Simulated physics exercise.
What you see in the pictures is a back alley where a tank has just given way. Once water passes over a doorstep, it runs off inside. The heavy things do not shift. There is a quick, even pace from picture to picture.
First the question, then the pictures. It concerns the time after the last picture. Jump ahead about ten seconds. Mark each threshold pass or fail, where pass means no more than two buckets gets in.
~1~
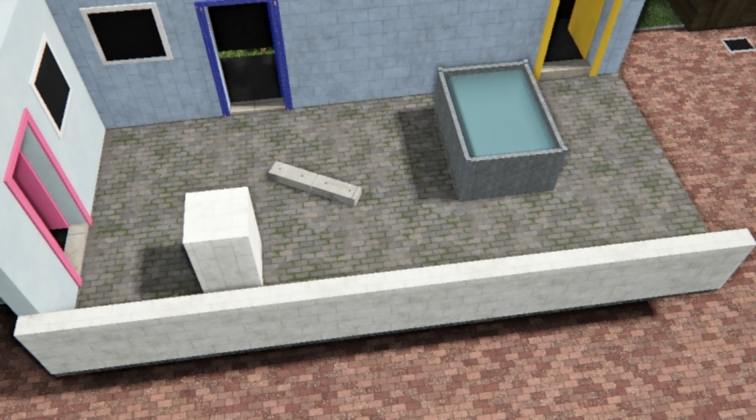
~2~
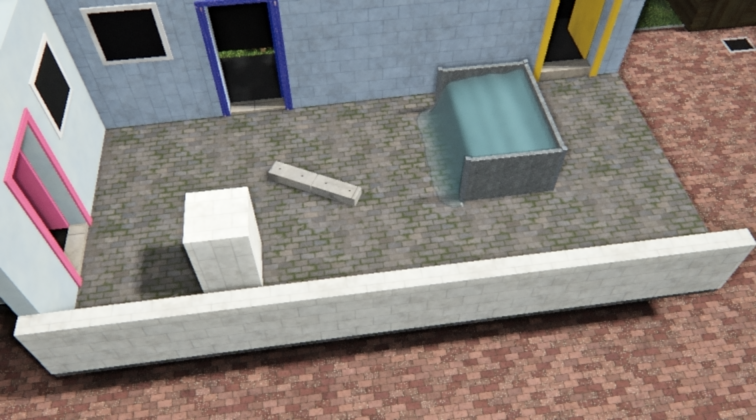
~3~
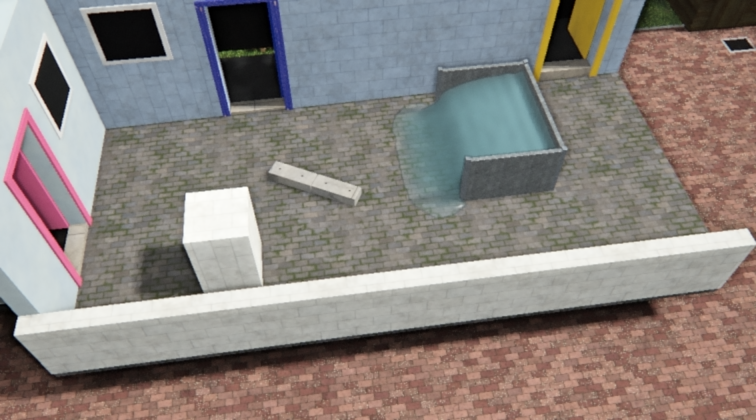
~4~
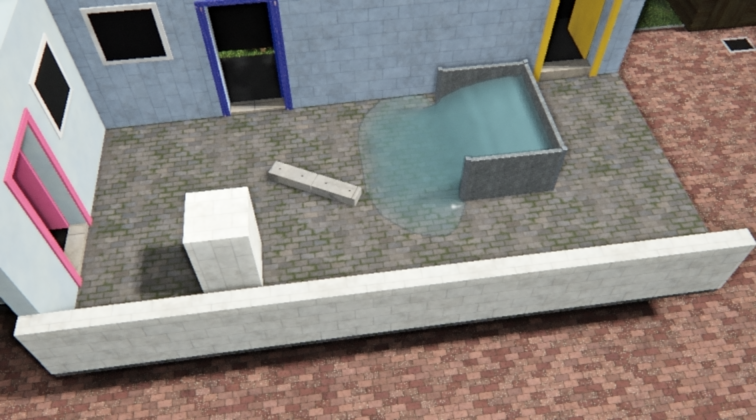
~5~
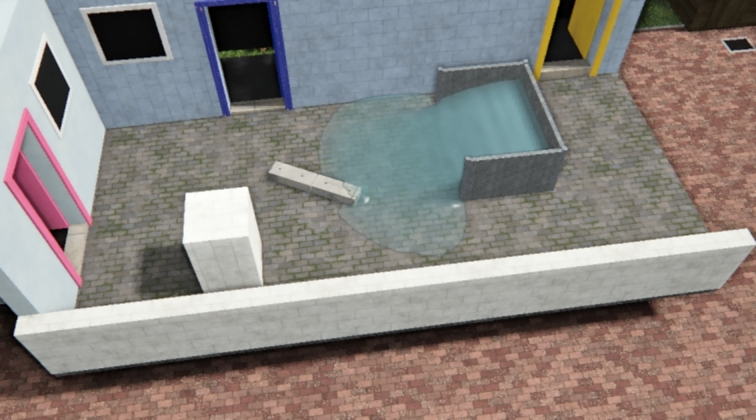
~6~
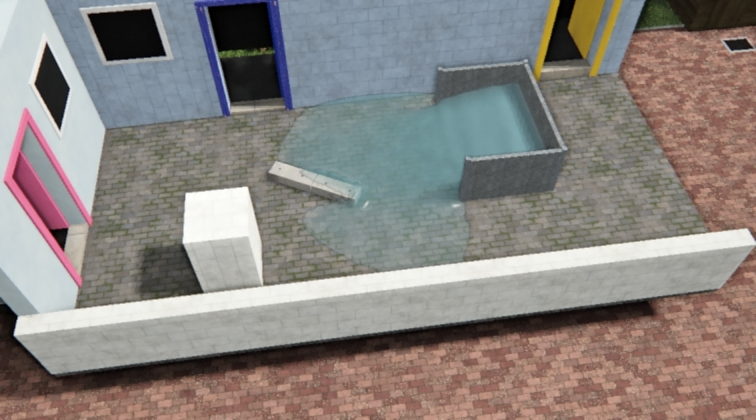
Blue door - fail; pink door - fail; yellow door - pass.
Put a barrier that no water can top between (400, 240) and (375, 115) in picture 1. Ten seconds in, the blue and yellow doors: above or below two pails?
Outcome - blue door comes in low; yellow door comes in low.
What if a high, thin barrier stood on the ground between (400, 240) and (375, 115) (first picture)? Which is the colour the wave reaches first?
The one in blue.
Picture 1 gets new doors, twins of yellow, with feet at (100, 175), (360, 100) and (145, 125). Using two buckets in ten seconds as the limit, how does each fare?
In turn: Lets more in, keeps below it, is over.
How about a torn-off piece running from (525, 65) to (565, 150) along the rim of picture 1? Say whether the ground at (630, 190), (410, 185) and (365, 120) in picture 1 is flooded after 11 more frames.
Taking the three spots as listed, they end up inundated, spared and spared.
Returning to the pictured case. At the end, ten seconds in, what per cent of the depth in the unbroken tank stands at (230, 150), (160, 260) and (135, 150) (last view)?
The depth comes out near 8, 16 and 14 per cent.
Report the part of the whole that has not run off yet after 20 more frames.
Estimate: 96 %.
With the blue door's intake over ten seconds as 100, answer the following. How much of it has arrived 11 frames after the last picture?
About 10 %.
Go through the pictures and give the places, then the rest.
The first picture shows the water tank at (498, 112) is whole and still.
In the second picture, water pours out at (451, 141) and has run to (460, 204).
In the third picture, water pours out at (451, 143) and has run to (437, 213).
In the fourth picture, the front is at (390, 100), out from the gap at (451, 144).
In the fifth picture, water pours out at (451, 145) and has run to (326, 138).
In the sixth picture, the front is at (284, 151), out from the gap at (451, 145).
A moment on, water covers 45 % of the floor; the blue door wet at the sill, nothing in, the pink door not reached, the yellow door not reached.
Next, water covers 60 % of the floor; the blue door under two buckets in, the pink door not reached, the yellow door not reached.
Then, water covers 60 % of the floor; the blue door over two buckets in, the pink door over two buckets in, the yellow door not reached.
Later, water covers 65 % of the floor; the blue door far over two buckets in, the pink door over two buckets in, the yellow door not reached.
In the end, water covers 80 % of the floor; the blue door far over two buckets in, the pink door far over two buckets in, the yellow door not reached.
